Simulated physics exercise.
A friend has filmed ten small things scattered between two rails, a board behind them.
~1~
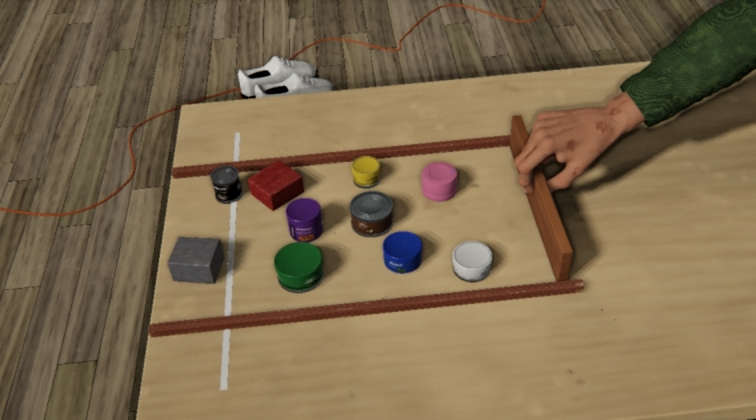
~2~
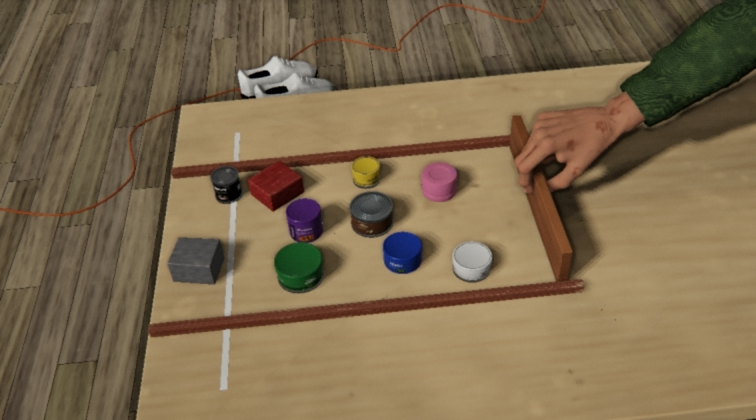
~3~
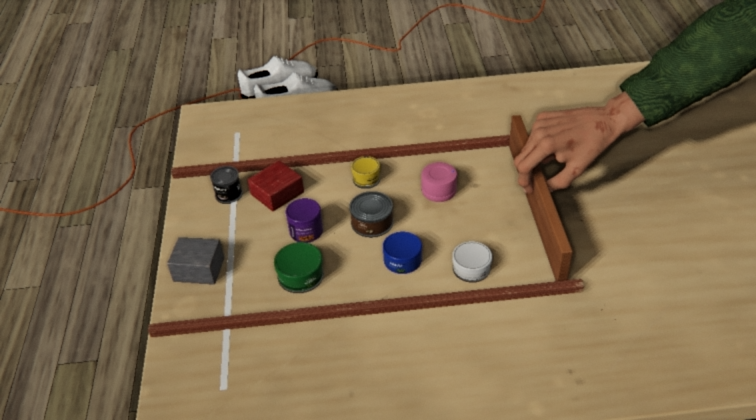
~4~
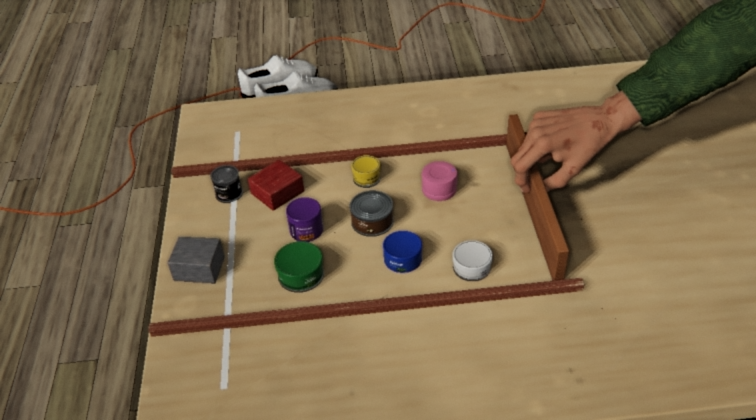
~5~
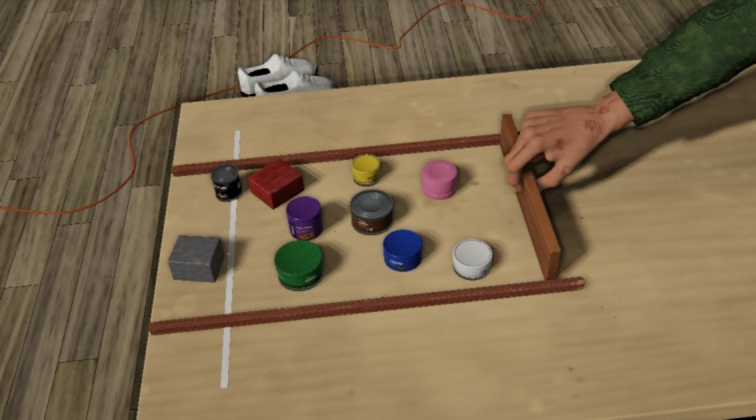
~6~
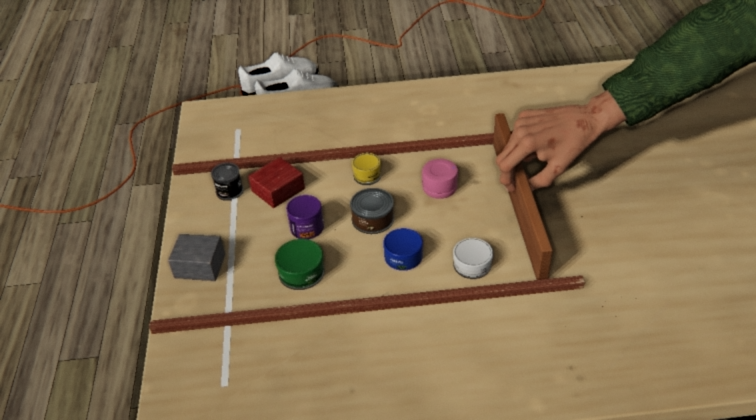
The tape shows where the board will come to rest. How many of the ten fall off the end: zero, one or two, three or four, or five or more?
The number that fall off is one or two.
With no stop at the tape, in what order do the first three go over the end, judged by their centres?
Earliest first: The black tin, then the grey block, then the purple tub.
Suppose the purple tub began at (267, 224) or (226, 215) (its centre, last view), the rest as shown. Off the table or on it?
Place by place, it survives; does not fall.
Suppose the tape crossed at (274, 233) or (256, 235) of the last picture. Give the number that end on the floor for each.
The counts: 0 and 0.
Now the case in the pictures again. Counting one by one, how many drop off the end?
The count is 2.
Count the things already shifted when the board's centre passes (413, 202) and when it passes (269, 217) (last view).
By then 3, and 10.
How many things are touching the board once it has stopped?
5 of them.
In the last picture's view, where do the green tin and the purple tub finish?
About (171, 278), and the other about (170, 234).
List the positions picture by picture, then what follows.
Grey block (196, 260); black tin (227, 185); red block (276, 185); board (538, 193); tape (232, 240), in the first picture.
Black tin (227, 185); yellow pot (366, 173), in the second picture.
Red block (276, 185); pink lid (439, 182), in the third picture.
Grey block (197, 260); white tin (472, 261), in the fourth picture.
Black tin (227, 183); blue tub (403, 251), in the fifth picture.
Grey block (197, 257); black tin (227, 182); red block (277, 182); board (520, 192); tape (233, 237), in the sixth picture.
Early on, none off yet; grey block at rest near (197, 257); black tin at rest near (227, 182); red block at rest near (277, 182).
A while later, none off yet; grey block at rest near (197, 257); black tin at rest near (227, 182); red block moving near (269, 181).
Finally, the number that fall off is one or two; lost, black tin and grey block.
